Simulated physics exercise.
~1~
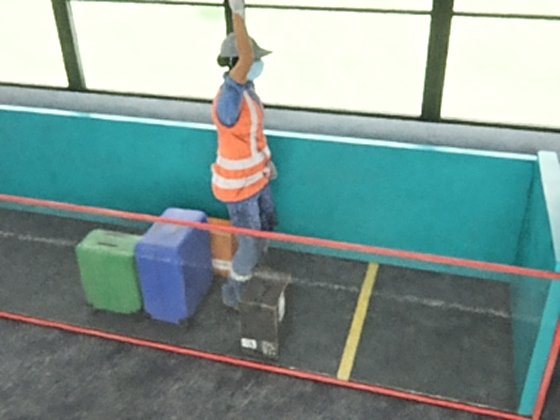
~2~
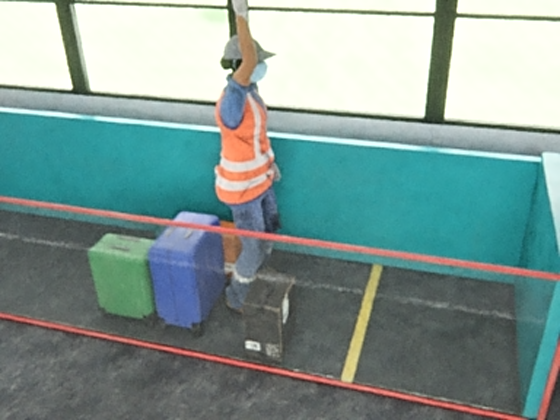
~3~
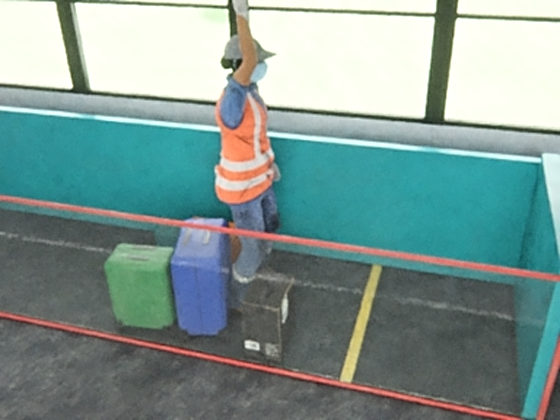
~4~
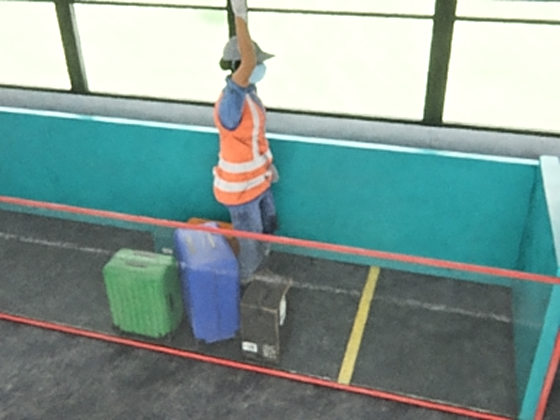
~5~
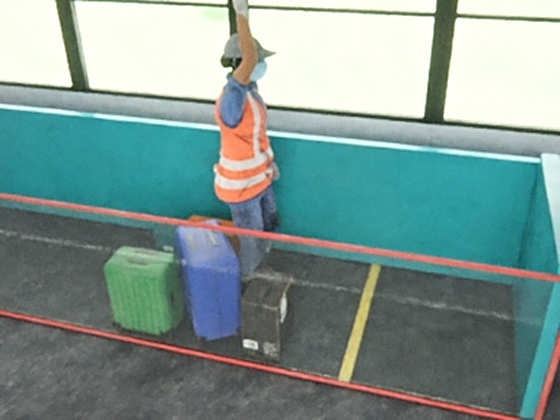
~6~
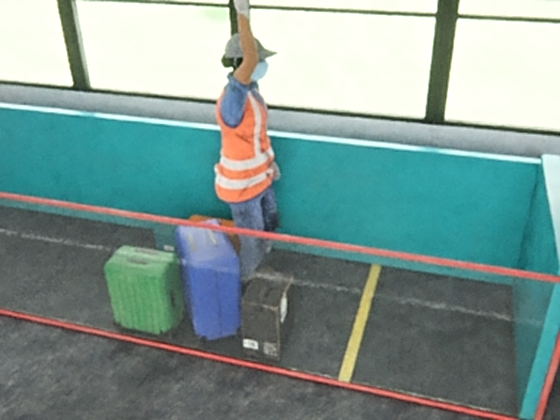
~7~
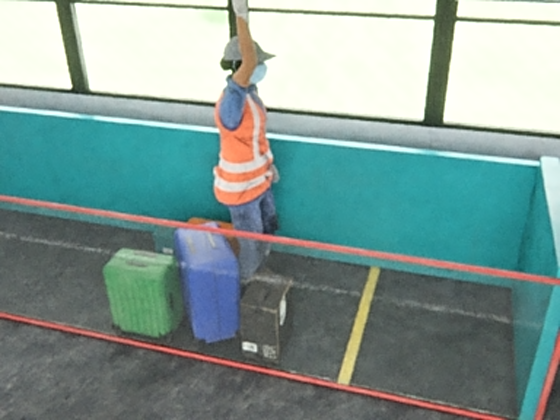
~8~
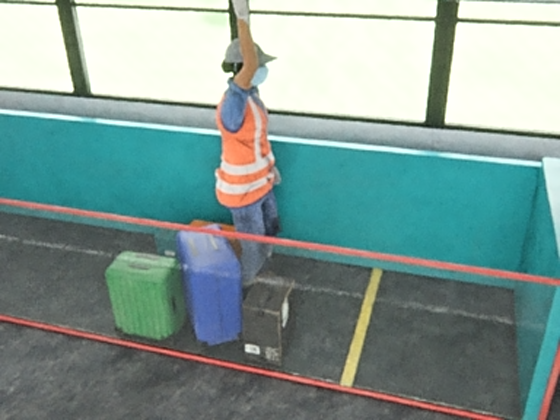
Blue and green suitcases sliding right past a standing worker in an orange vest, stopping beside a black box before the yellow line.
